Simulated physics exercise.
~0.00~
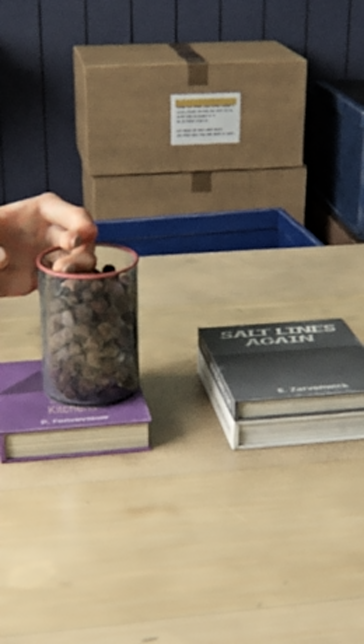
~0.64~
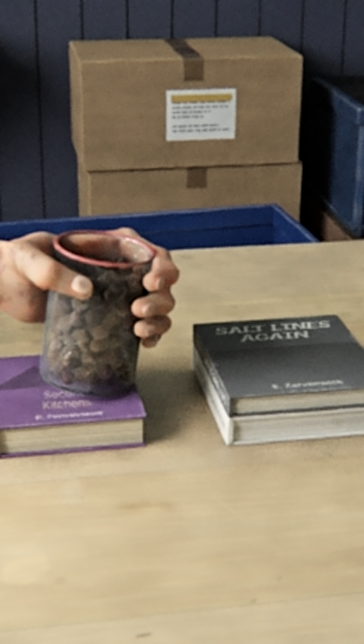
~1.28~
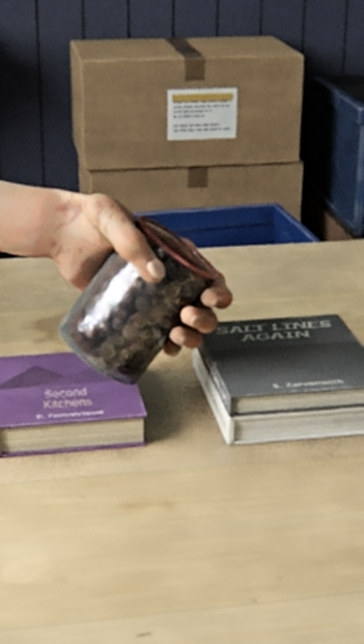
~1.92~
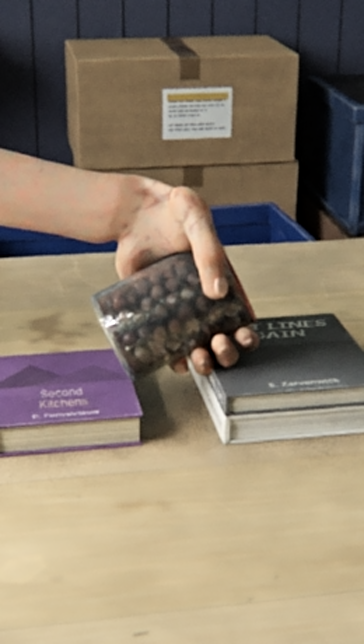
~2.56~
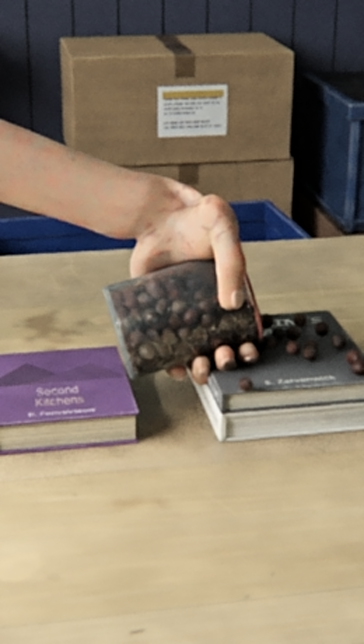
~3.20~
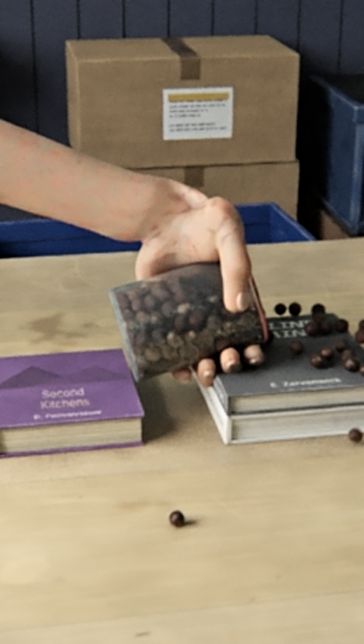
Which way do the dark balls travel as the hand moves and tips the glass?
They move to the right, away from the purple book and toward the grey books.
